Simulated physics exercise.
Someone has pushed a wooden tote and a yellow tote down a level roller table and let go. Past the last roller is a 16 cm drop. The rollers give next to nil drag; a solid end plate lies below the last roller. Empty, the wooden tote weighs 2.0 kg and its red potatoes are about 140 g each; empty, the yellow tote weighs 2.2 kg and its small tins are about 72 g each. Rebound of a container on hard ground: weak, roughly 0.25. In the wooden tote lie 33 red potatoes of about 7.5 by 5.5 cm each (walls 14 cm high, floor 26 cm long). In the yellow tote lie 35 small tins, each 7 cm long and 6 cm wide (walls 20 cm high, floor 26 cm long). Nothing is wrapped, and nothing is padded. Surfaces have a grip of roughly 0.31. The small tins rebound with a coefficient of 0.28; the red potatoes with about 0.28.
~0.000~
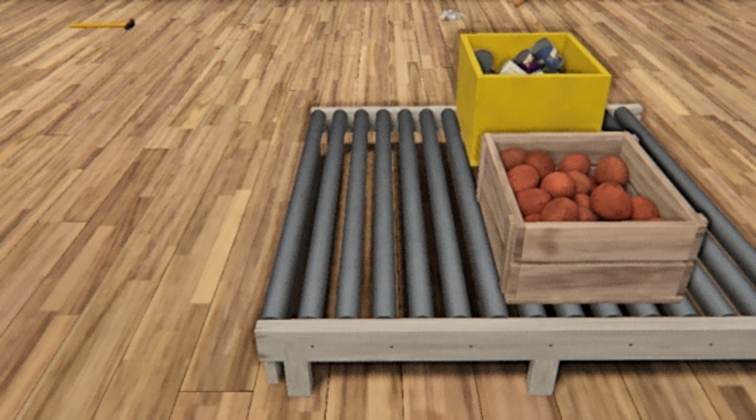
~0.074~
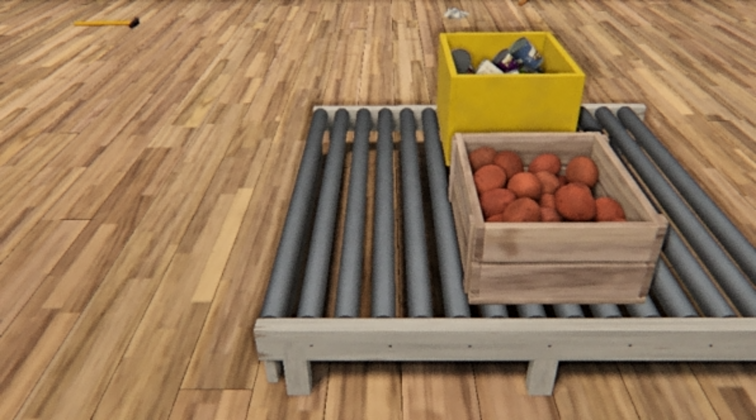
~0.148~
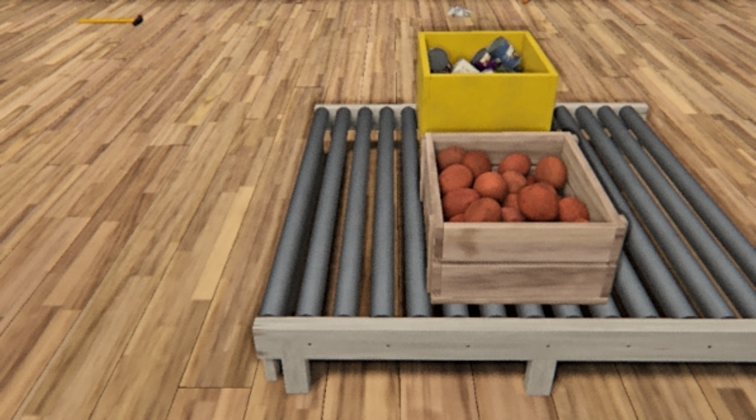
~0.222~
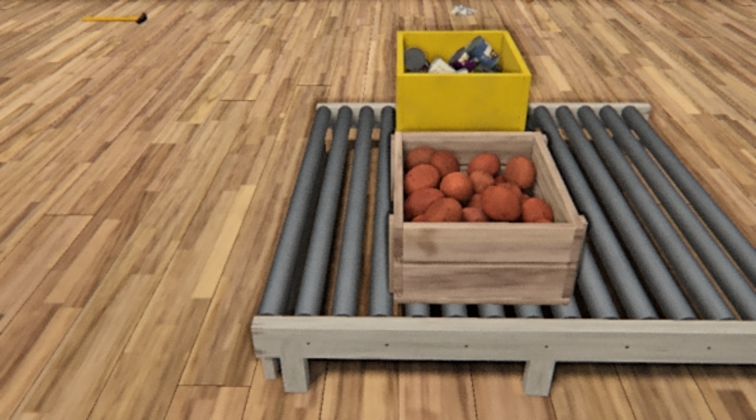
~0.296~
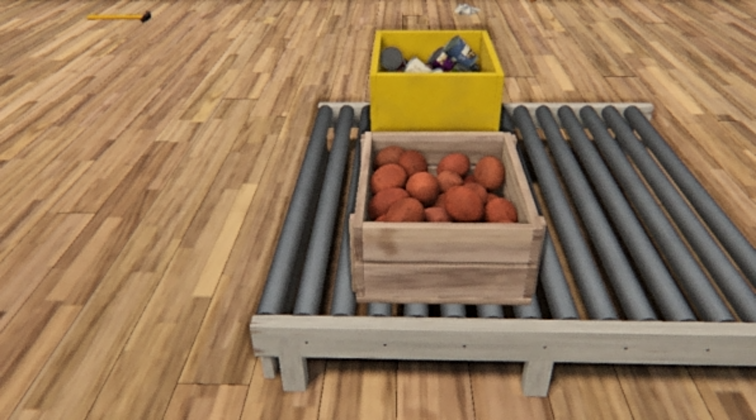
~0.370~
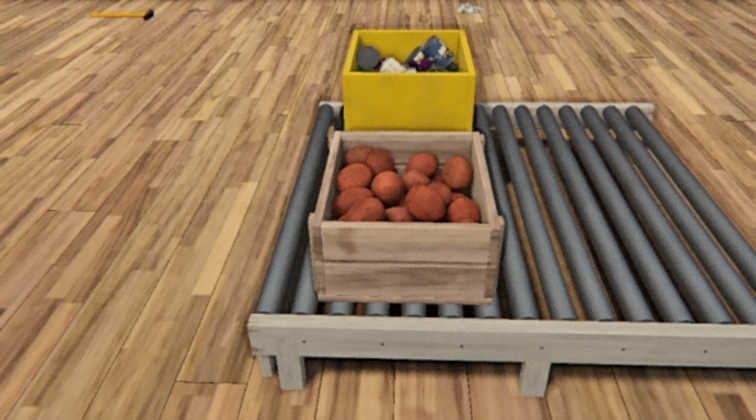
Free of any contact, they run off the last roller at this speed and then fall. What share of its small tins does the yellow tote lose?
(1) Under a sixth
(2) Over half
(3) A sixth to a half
(1) Under a sixth.
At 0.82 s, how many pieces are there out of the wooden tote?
The wooden tote is at around 0.
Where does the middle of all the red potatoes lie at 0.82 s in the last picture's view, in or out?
At about (214, 219) in pixels.
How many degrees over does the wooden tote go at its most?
At most 30°.
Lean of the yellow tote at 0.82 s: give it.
Tilt: Around 10 degrees.
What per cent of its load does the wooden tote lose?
Wooden tote: 0%.
After 0.47 s, the front runs out over the edge.
After 0.82 s, the wooden tote leans 14° with 0 of 33 out and the yellow tote leans 10° with 0 of 35 out.
After 1.02 s, the wooden tote leans 4° with 0 of 33 out and the yellow tote leans 24° with 0 of 35 out.
After 1.37 s, the wooden tote is level with 0 of 33 out and the yellow tote is level with 0 of 35 out.
When it is over (at 1.45 s), the wooden tote is level with 0 of 33 out and the yellow tote is level with 0 of 35 out. Asked share, 0 of 35, 0 per cent.
